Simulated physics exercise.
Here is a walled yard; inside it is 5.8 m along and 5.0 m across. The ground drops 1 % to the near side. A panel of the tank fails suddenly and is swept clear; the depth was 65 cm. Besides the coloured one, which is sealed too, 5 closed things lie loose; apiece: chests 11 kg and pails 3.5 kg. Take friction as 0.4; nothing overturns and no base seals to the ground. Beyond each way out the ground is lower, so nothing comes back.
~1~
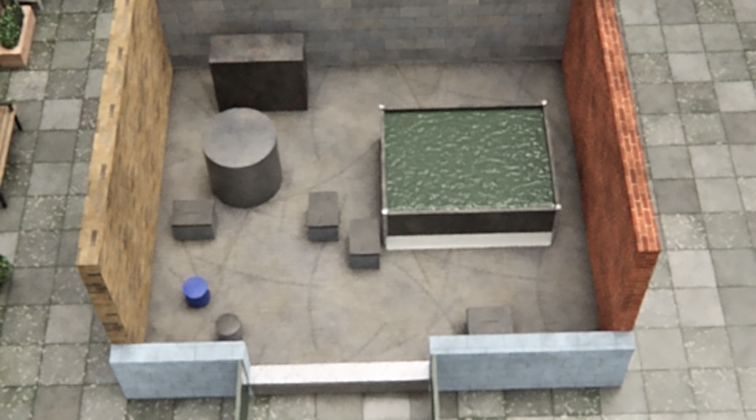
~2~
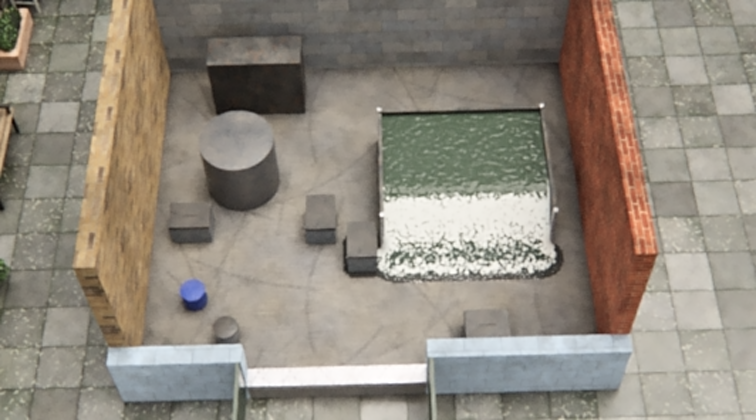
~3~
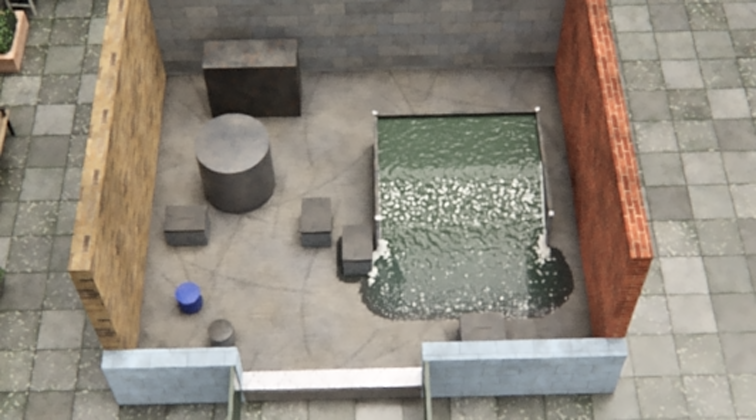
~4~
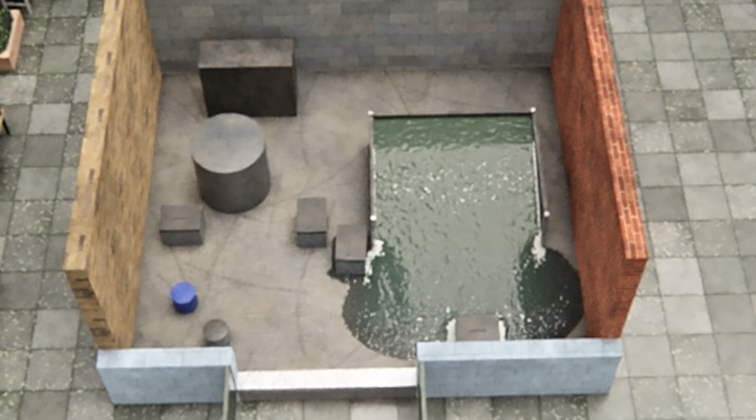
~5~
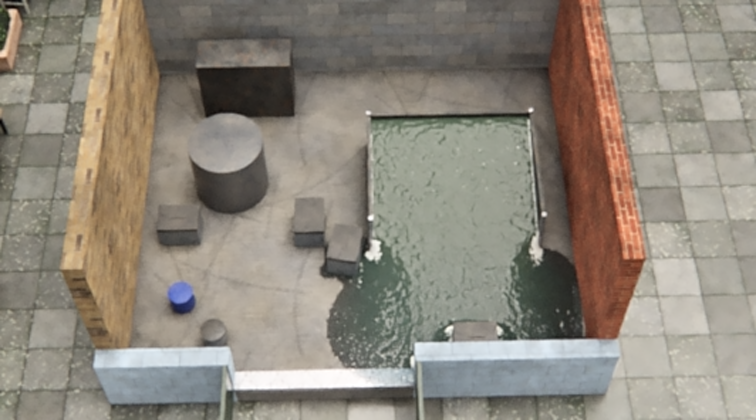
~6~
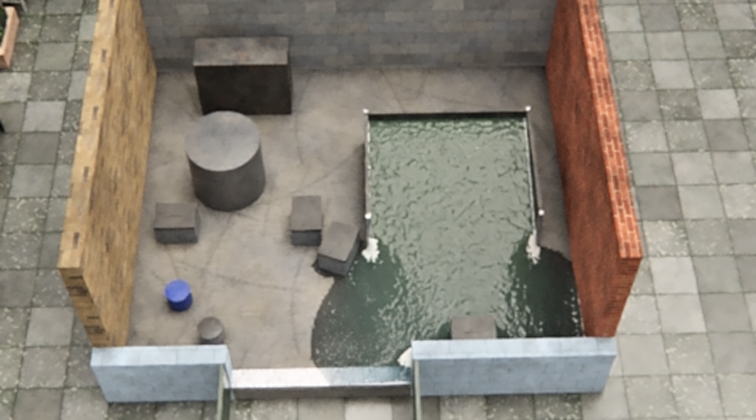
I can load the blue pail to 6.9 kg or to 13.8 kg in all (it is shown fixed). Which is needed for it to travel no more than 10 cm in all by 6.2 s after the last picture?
For it, only the larger load is enough.
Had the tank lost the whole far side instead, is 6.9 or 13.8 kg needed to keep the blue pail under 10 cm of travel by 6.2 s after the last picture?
Then neither load is enough.
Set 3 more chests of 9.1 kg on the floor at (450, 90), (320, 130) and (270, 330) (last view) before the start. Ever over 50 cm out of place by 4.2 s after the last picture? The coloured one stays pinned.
In that order: More, under, past it.
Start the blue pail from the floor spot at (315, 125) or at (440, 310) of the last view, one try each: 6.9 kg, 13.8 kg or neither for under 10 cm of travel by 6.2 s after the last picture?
In that order: Only the larger holds; neither holds.
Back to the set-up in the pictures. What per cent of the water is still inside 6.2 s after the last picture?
Some 62 per cent remains.
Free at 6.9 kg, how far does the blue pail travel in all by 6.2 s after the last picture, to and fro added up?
About 200 cm.
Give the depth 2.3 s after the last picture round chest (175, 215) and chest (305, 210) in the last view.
Roughly 0 and 0 cm.
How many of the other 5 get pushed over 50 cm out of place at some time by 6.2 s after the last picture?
3 of them.
Then, 0.6 s after the last picture the blue pail would be 0 cm from its start with 6.9 kg and 0 cm from its start with 13.8 kg; 0 cm of water round it then.
Then, 2.3 s after the last picture the blue pail would be 0 cm from its start with 6.9 kg and 0 cm from its start with 13.8 kg; 0 cm of water round it then.
Then, 4.2 s after the last picture the blue pail would be 63 cm from its start with 6.9 kg and 0 cm from its start with 13.8 kg; 8 cm of water round it then.
Then, 6.2 s after the last picture the blue pail would be 139 cm from its start with 6.9 kg and 0 cm from its start with 13.8 kg; 6 cm of water round it then.
